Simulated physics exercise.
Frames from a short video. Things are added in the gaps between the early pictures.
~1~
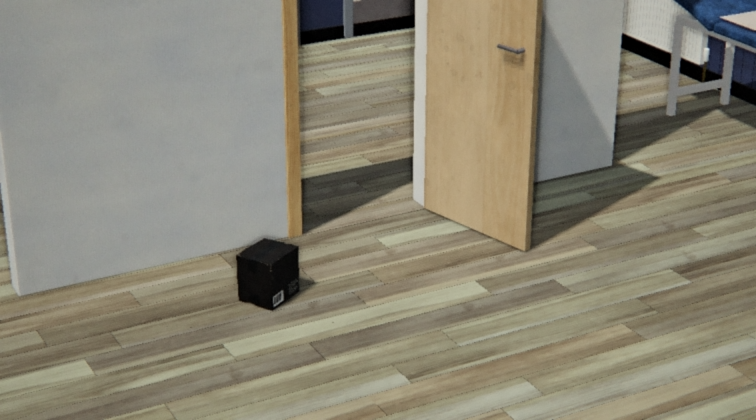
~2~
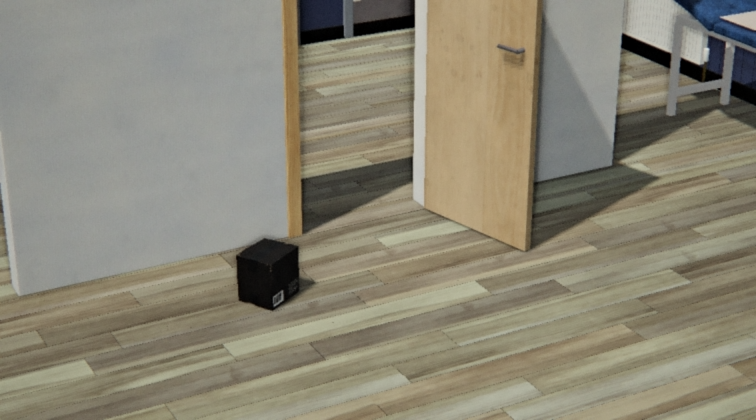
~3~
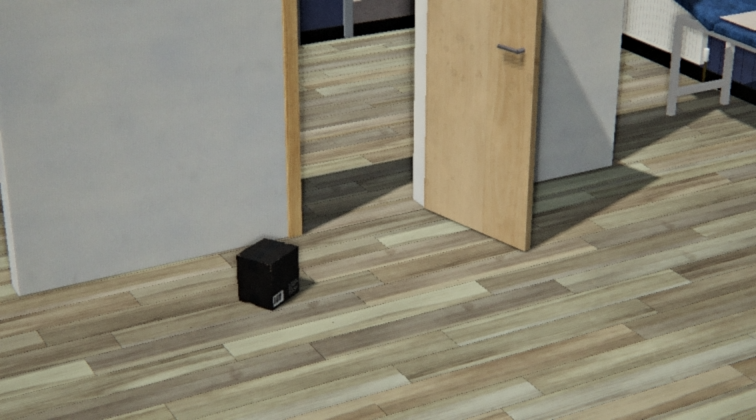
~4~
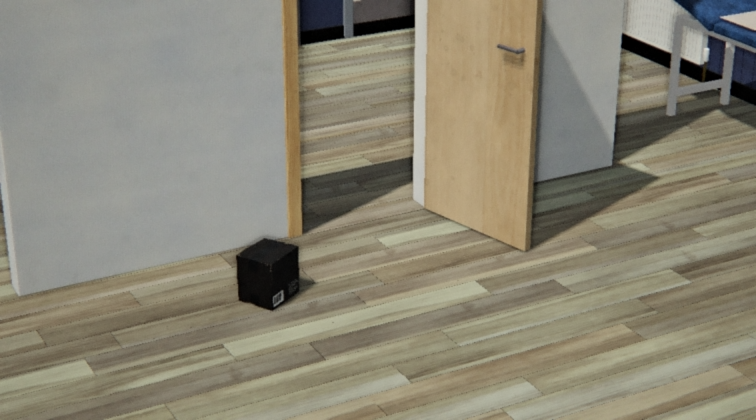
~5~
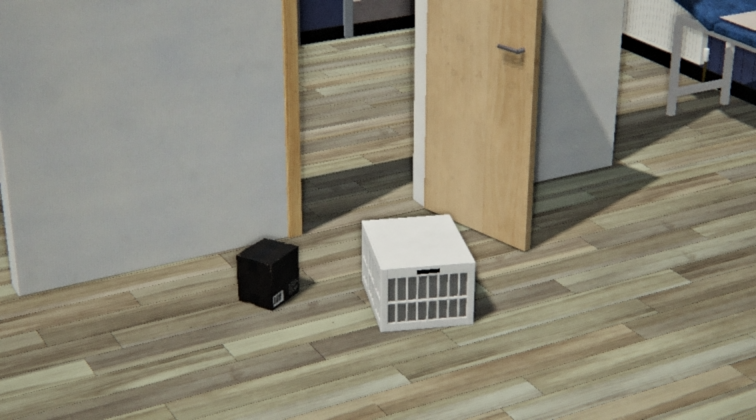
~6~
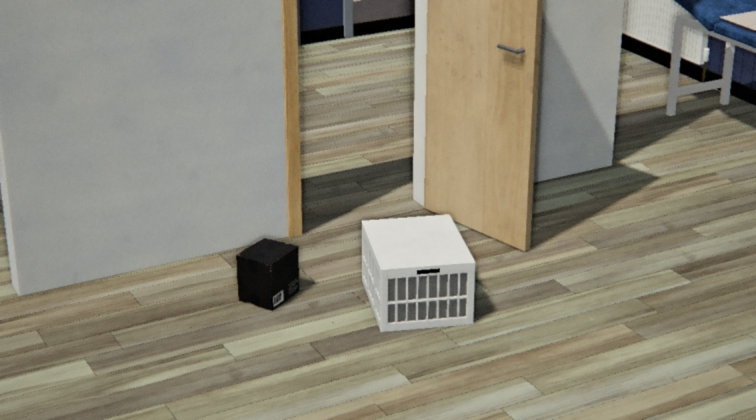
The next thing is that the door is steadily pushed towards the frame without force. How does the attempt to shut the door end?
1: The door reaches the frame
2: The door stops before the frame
The answer is 1.
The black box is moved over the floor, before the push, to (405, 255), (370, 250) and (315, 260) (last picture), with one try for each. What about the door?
Try 1: It is held up; try 2: It is held up; try 3: It makes it to the frame.
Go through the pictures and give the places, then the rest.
In the first frame, door wide open and still; black box (268, 274).
In the second frame, door wide open and still; black box (268, 274).
In the third frame, door wide open and still; black box (268, 274).
In the fourth frame, door wide open and still; black box (268, 274).
In the fifth frame, door wide open and still; black box (268, 274).
In the sixth frame, door wide open and still; white chest (416, 272); black box (268, 274).
Then, 0.60 s on from there, open by 80°.
Then, 1.10 s on from there, open by 47°.
Then, 1.60 s on from there, open by 13°.
In the end, open by 0°; both unmoved. At the end, from the last picture's camera, white chest near (416, 272).
